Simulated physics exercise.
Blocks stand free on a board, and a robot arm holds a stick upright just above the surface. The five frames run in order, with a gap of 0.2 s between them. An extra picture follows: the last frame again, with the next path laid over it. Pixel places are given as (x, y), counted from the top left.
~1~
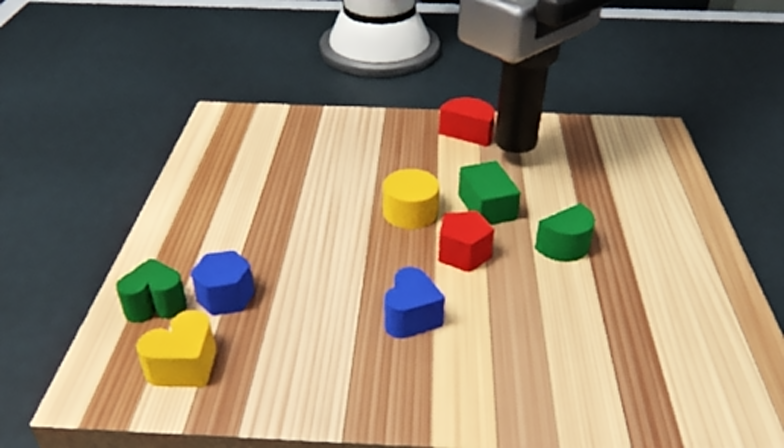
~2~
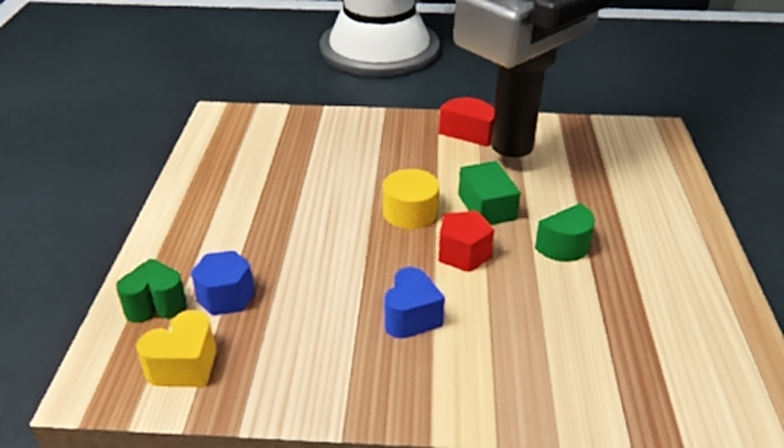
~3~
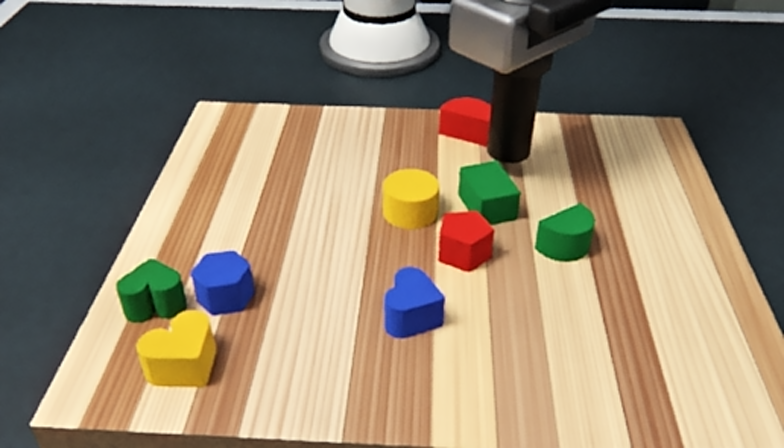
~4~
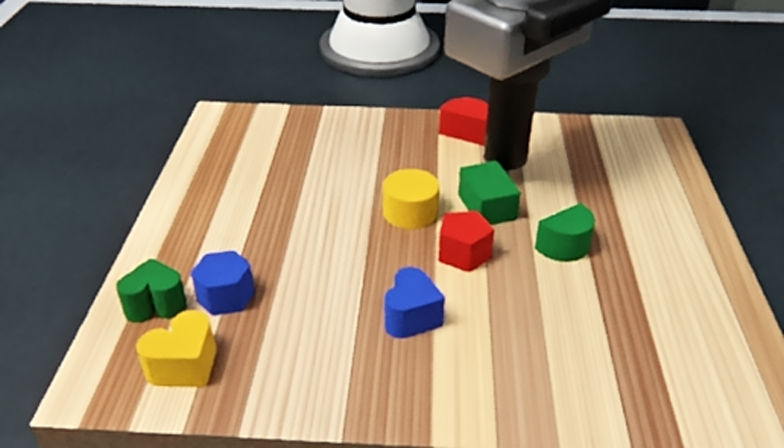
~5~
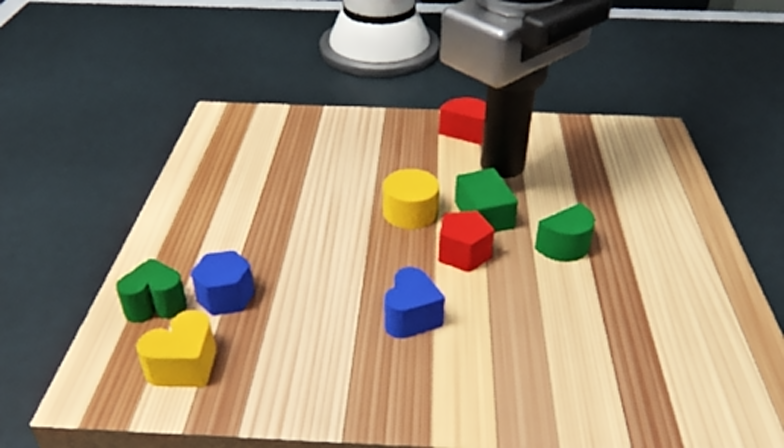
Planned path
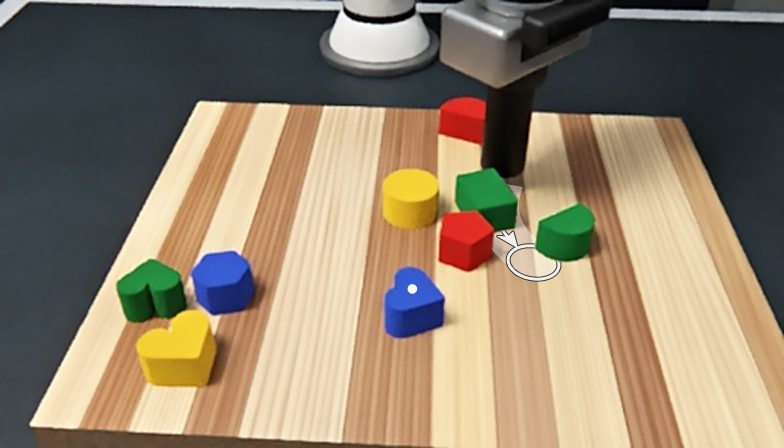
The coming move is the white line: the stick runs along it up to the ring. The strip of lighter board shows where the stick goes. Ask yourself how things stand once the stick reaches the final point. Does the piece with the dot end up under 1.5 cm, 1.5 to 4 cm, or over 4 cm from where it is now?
Band: Under 1.5 cm.
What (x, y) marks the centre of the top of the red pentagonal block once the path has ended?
It ends at (447, 257).
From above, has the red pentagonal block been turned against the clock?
In short: No.
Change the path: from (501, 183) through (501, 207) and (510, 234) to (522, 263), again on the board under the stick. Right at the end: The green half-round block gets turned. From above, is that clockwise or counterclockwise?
My answer: Anticlockwise.
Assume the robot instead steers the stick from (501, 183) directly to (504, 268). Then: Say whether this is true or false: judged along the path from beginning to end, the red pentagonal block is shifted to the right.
That statement is accurate.
Path on the board, from (501, 183) via (496, 208) and (506, 235), ending at (533, 262); the dot is on the blue heart.
On the path given first. One third of the way, stick at (498, 191); red pentagonal block at (459, 242), turned 40° clockwise; green oblong block at (486, 214), turned 15° anticlockwise.
Two thirds of the way, stick at (509, 218); red pentagonal block at (451, 253), turned 55° clockwise; green oblong block at (480, 229), turned 25° anticlockwise.
At the end, stick at (536, 244); blue heart in place; red pentagonal block at (447, 257), turned 65° clockwise; green oblong block at (482, 236), turned 15° anticlockwise; green half-round block at (583, 226), turned 45° anticlockwise.
